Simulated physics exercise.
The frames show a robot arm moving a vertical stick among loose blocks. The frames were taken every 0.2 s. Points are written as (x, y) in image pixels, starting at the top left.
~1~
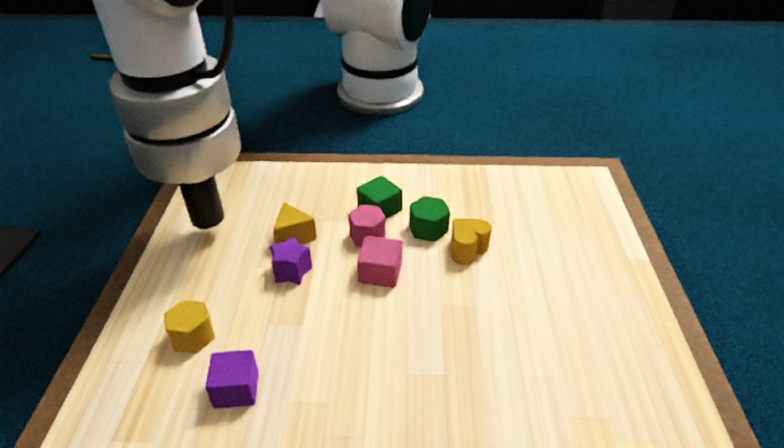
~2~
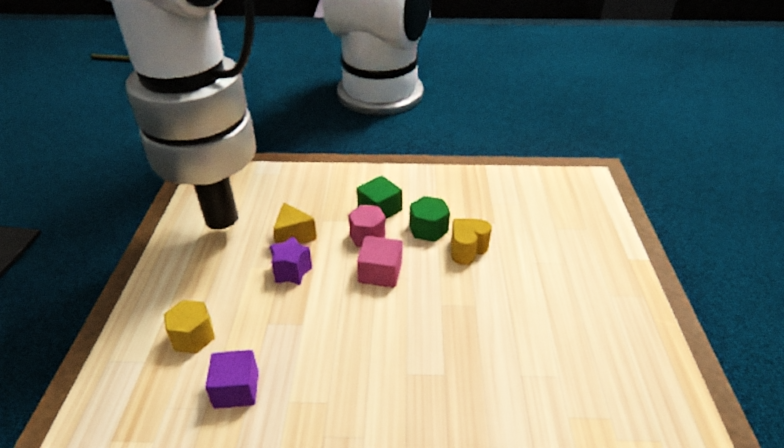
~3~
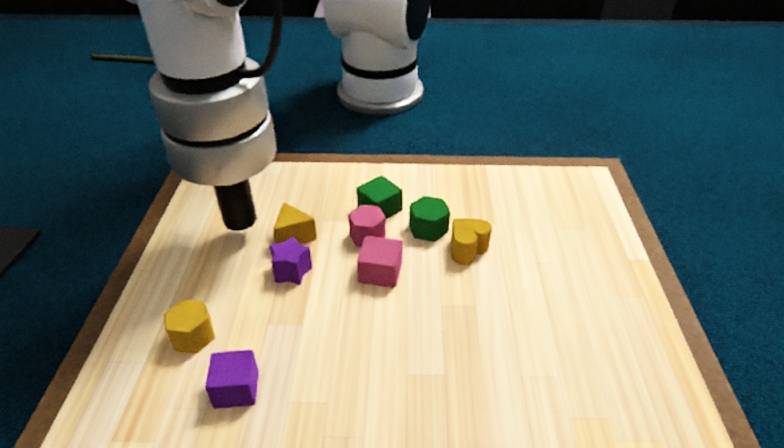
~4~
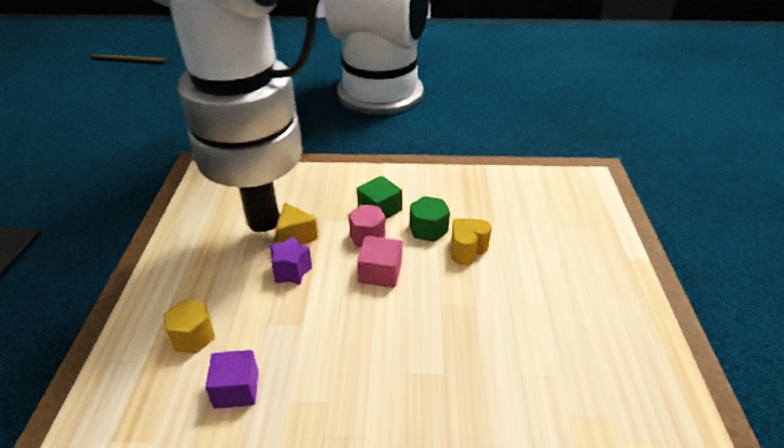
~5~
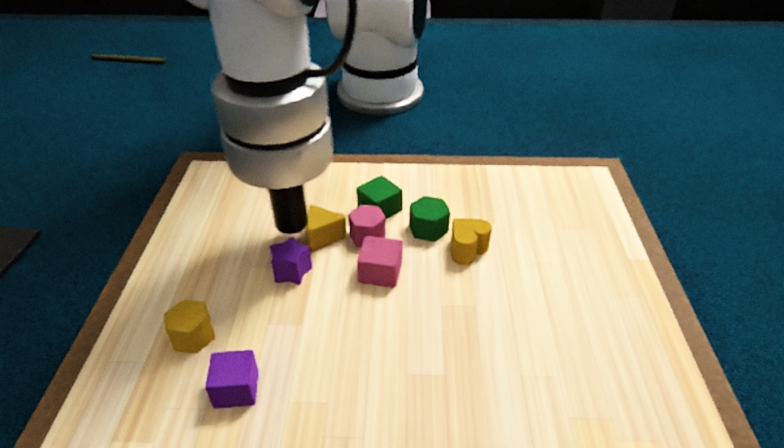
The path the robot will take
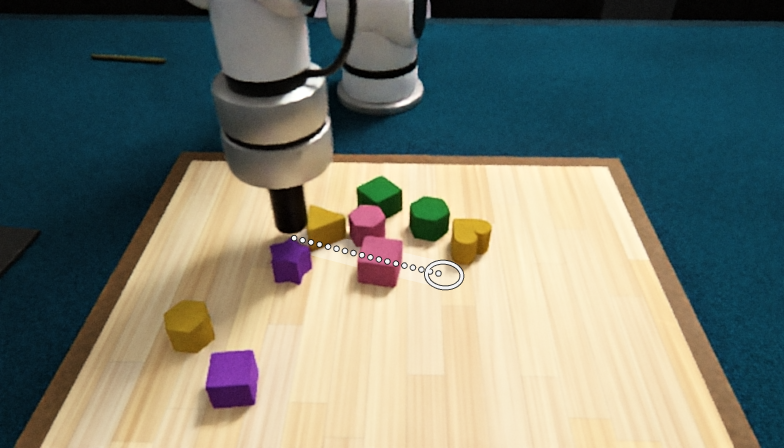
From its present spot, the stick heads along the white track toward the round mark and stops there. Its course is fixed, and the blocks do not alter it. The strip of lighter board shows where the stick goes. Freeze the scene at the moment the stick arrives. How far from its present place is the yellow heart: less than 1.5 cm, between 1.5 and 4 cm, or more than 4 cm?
My estimate: Under 1.5 cm.
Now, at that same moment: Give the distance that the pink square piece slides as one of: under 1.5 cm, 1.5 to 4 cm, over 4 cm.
It will fall in the top band, over 4 cm.
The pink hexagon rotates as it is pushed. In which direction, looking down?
It rotates clockwise.
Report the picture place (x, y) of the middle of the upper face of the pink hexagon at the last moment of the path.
At roughly (399, 209).
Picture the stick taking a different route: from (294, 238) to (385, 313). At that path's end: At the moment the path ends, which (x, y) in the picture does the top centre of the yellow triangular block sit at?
Its top face will be centred at roughly (339, 221).
The line goes in a line from (294, 238) to (444, 275).
The first path, step by step. One third of the way, stick at (341, 235); yellow triangular block at (362, 214), turned 45° anticlockwise; pink hexagon at (395, 210), turned 45° clockwise.
Two thirds of the way, stick at (391, 248); yellow triangular block at (368, 214), turned 65° anticlockwise; pink hexagon at (399, 209), turned 50° clockwise; pink square piece at (411, 264), turned 55° clockwise.
At the end, stick at (445, 260); yellow triangular block at (368, 214), turned 65° anticlockwise; pink hexagon at (399, 209), turned 50° clockwise; pink square piece at (432, 280), turned 95° clockwise; yellow heart unmoved.
